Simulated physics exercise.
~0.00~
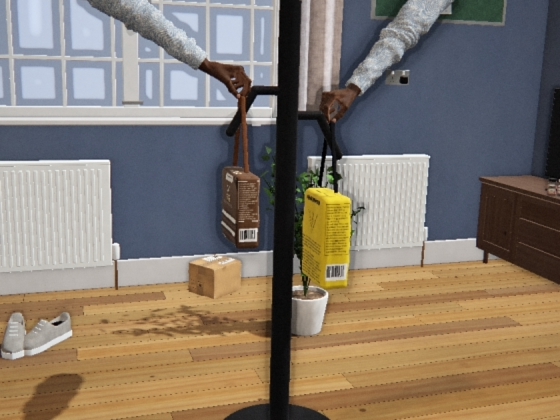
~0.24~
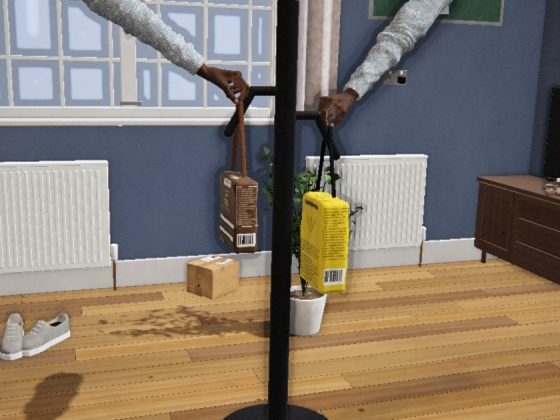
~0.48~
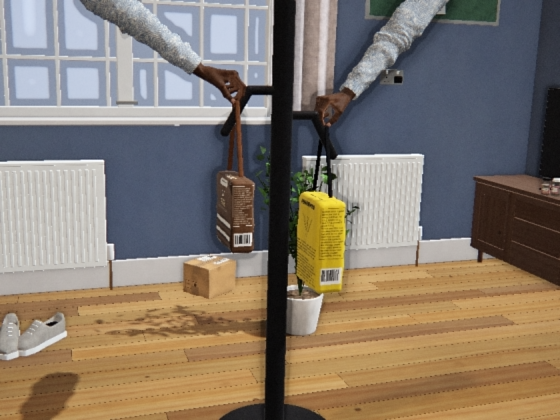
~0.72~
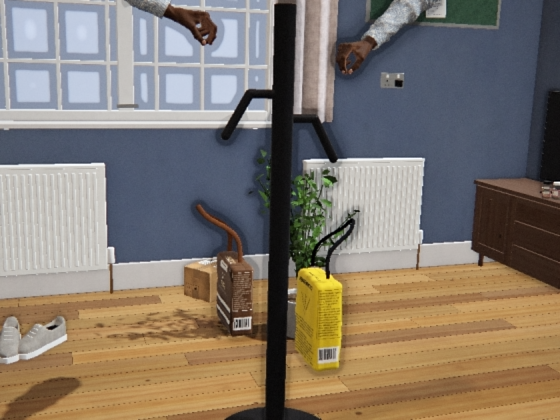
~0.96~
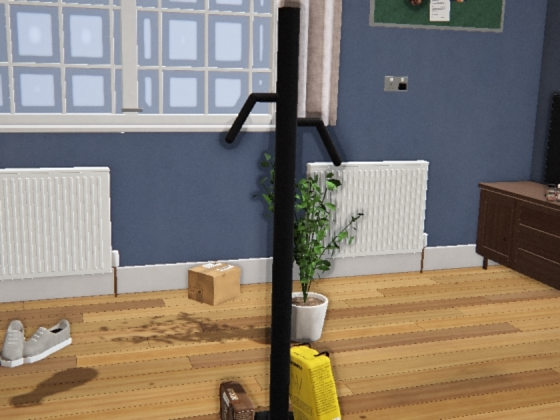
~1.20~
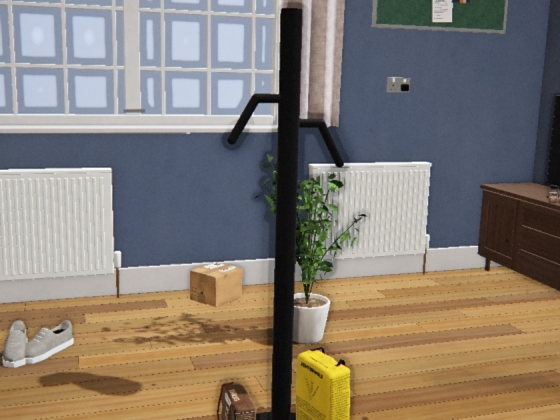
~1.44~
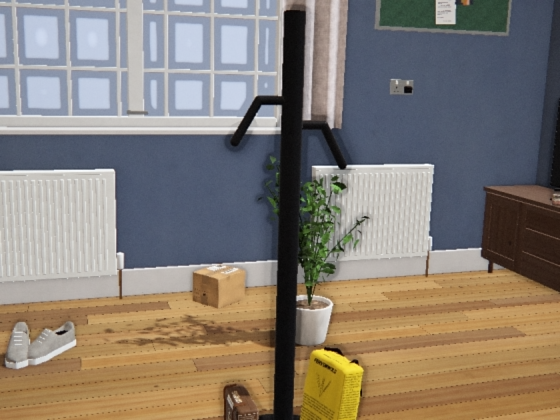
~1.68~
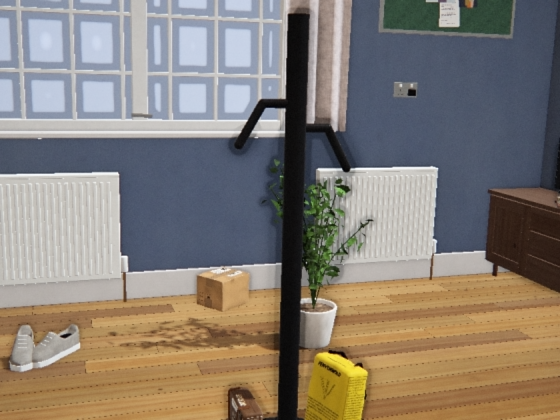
Two hands releasing a brown bag and a yellow sack at a black stand's pegs, both dropping to the wooden floor.
